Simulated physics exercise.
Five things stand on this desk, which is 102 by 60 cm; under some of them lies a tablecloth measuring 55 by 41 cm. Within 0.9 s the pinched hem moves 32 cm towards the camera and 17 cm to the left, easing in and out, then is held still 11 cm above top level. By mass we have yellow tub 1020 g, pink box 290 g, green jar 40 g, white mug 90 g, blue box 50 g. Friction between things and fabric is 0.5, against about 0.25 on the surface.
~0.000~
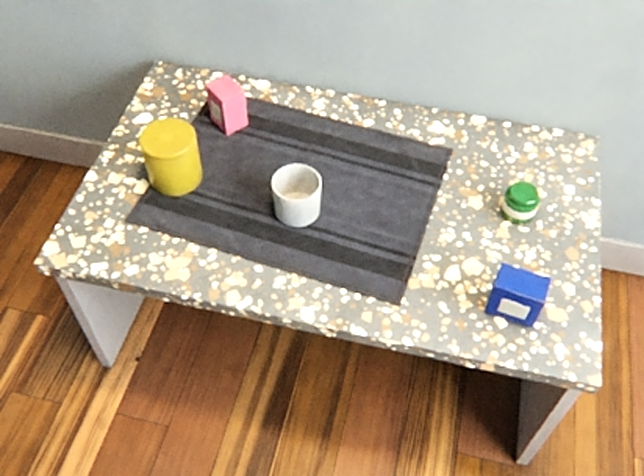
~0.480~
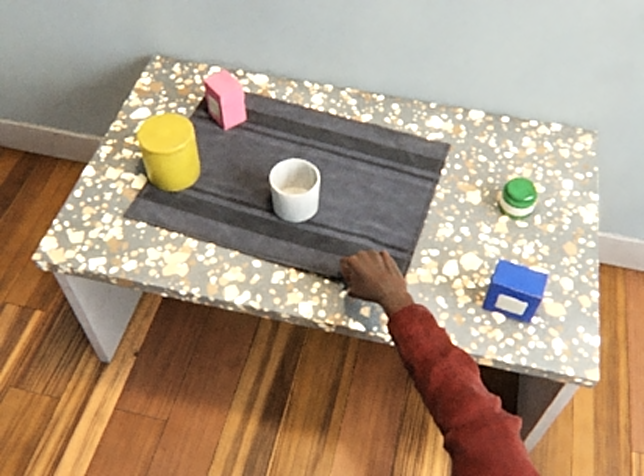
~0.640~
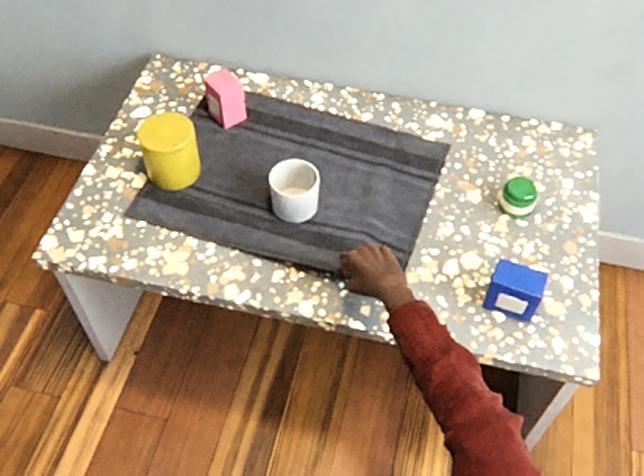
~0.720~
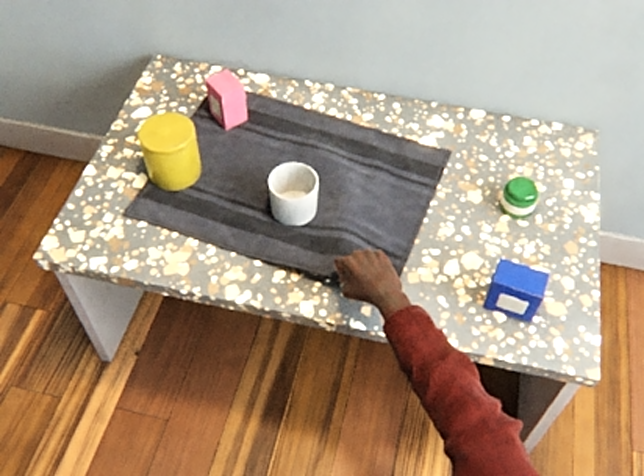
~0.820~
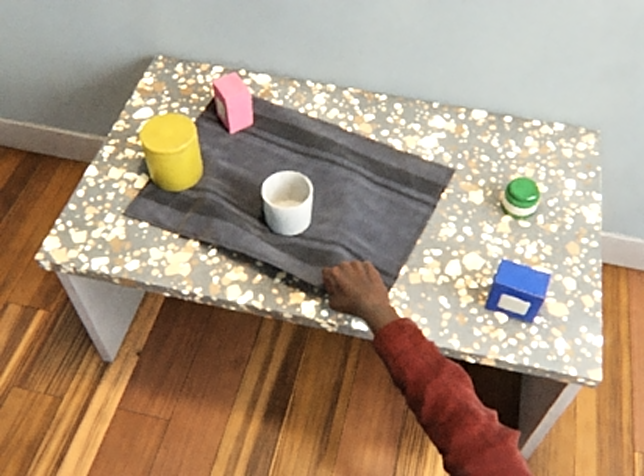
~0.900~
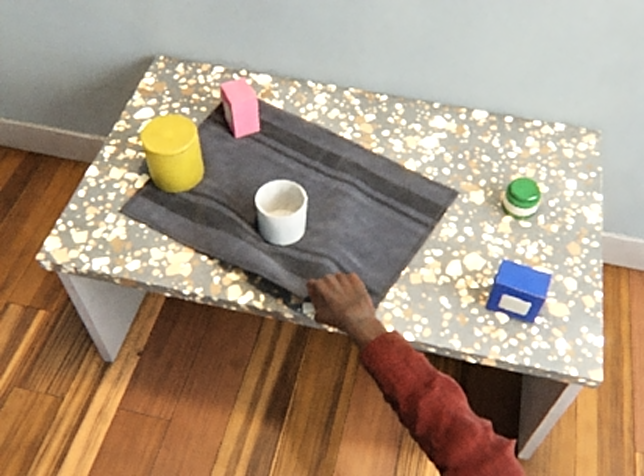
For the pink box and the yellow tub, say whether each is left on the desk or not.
Pink box: Left on it; yellow tub: Left on it.
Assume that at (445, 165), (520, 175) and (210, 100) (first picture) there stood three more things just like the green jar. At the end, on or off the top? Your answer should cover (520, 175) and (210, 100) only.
Log, listed order - kept / kept.
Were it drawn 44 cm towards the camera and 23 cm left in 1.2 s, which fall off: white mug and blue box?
In that case: White mug goes over, blue box remains.
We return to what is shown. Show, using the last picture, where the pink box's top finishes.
It stops around pixel (285, 201).
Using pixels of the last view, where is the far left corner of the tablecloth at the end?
That corner ends up near pixel (329, 200) in the last view.
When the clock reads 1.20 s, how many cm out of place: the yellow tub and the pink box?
Approx. shift - yellow tub: 8 cm; pink box: 20 cm.
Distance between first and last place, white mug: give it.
The white mug ends up over the edge.
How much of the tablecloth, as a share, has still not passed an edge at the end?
Roughly 40% of it.
At 1.1 s, 90 % of the tablecloth is still over the top; pink box 10 cm off its start, yellow tub 2 cm off its start, white mug 13 cm off its start.
At 1.2 s, 75 % of the tablecloth is still over the top; pink box 18 cm off its start, yellow tub 7 cm off its start, white mug 20 cm off its start.
At 1.4 s, 55 % of the tablecloth is still over the top; pink box 26 cm off its start at (280, 167), yellow tub 12 cm off its start at (180, 179), white mug 28 cm off its start at (238, 300).
At 1.5 s, 40 % of the tablecloth is still over the top; pink box 32 cm off its start, yellow tub 15 cm off its start, white mug 32 cm off its start.
At 3.1 s, 40 % of the tablecloth is still over the top; pink box 34 cm off its start at (285, 201), yellow tub 17 cm off its start at (181, 200), white mug over the edge.
